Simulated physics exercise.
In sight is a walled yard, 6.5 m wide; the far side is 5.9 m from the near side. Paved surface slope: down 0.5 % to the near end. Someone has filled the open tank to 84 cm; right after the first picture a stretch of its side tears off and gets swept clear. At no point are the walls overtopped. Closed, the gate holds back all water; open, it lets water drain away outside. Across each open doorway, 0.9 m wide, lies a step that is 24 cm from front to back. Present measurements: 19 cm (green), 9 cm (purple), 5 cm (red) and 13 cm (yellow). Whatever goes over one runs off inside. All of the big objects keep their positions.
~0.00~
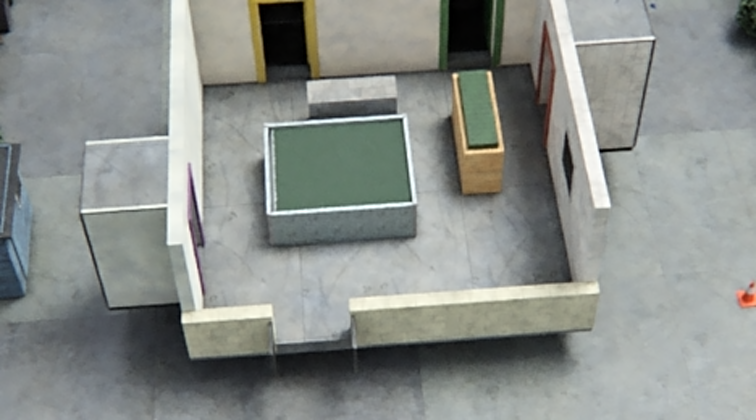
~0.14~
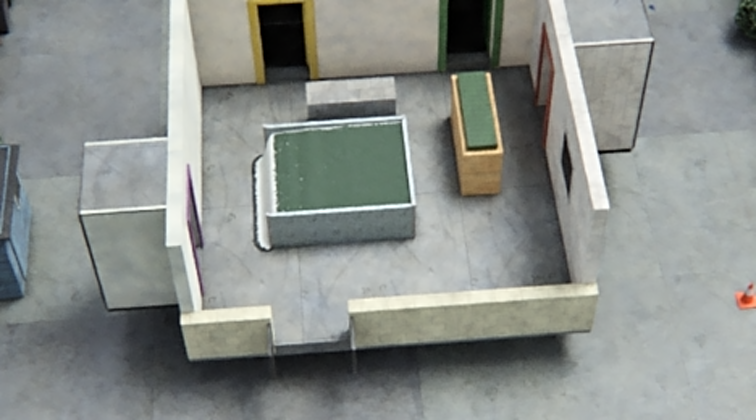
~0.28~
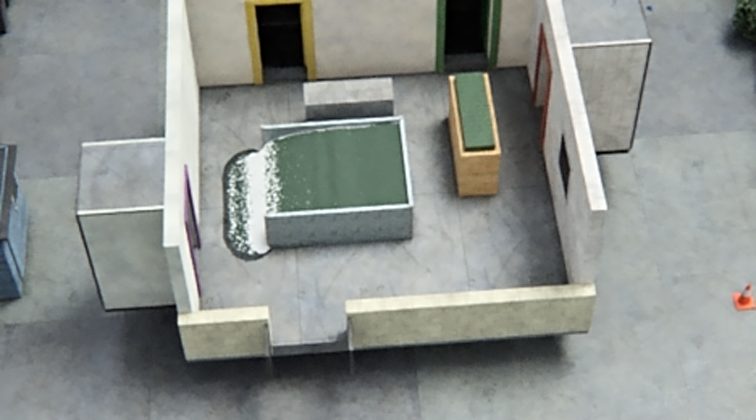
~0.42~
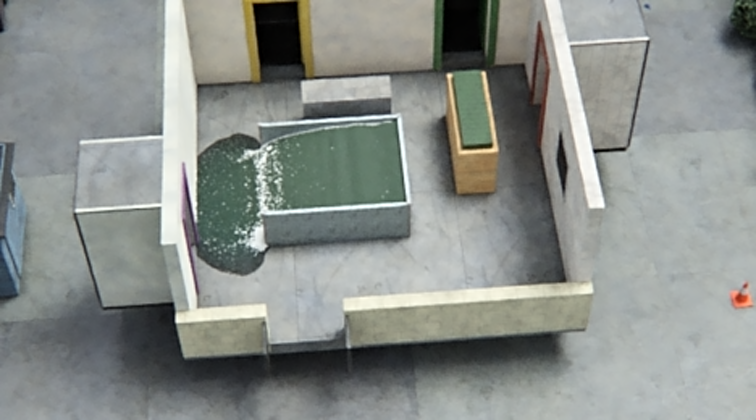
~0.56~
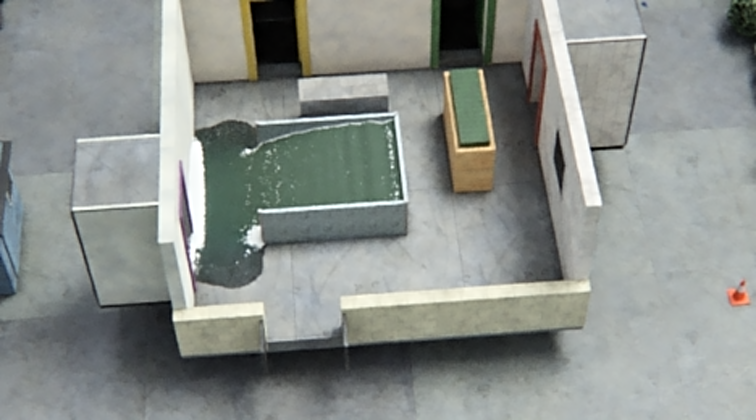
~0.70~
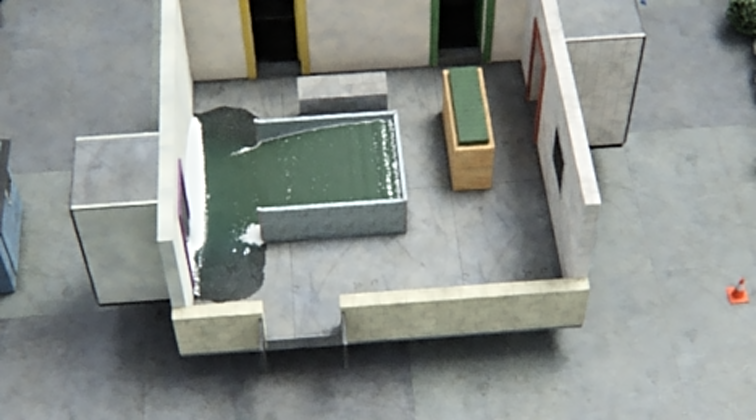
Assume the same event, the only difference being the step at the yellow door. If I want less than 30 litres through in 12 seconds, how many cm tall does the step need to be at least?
You would need about 18 cm.
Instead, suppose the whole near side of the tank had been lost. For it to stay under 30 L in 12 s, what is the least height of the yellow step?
Some 8.0 cm.
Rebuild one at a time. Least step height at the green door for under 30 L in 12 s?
Green would need about 8.5 cm on its own.
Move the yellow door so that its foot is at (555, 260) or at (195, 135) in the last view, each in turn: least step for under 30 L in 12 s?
You'd want roughly 12.5 cm there first, then roughly 26 cm.
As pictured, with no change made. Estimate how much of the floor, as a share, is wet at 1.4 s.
Some 20 in a hundred.
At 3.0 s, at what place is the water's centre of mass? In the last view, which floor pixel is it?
My guess is close to (274, 191).
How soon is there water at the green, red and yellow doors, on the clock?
Times: Green 3.0 seconds, red 3.6 seconds, yellow 1.6 seconds.
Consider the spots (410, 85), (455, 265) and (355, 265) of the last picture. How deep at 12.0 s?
Depths of roughly 12 cm, 10 cm and 5 cm, in that order.
After 1.4 s water covers 20 % of the floor, deepest (62 cm) near (203, 208); it has not reached the yellow door.
After 3.0 s water covers 55 % of the floor, deepest (44 cm) near (194, 334); 23 cm at the yellow door, 27 litres in over its 13 cm step.
After 12.0 s water covers 100 % of the floor, deepest (16 cm) near (193, 257); 6 cm at the yellow door, 65 litres in over its 13 cm step.
At the yellow door as built, the water arrived by 1.7 s and peaked near 23 cm at 2.8 s.
With a step of 15 cm, 48 litres would have come in within the 12 s; with 20.5 cm, 16 litres. So under 30 litres takes about 18 cm.
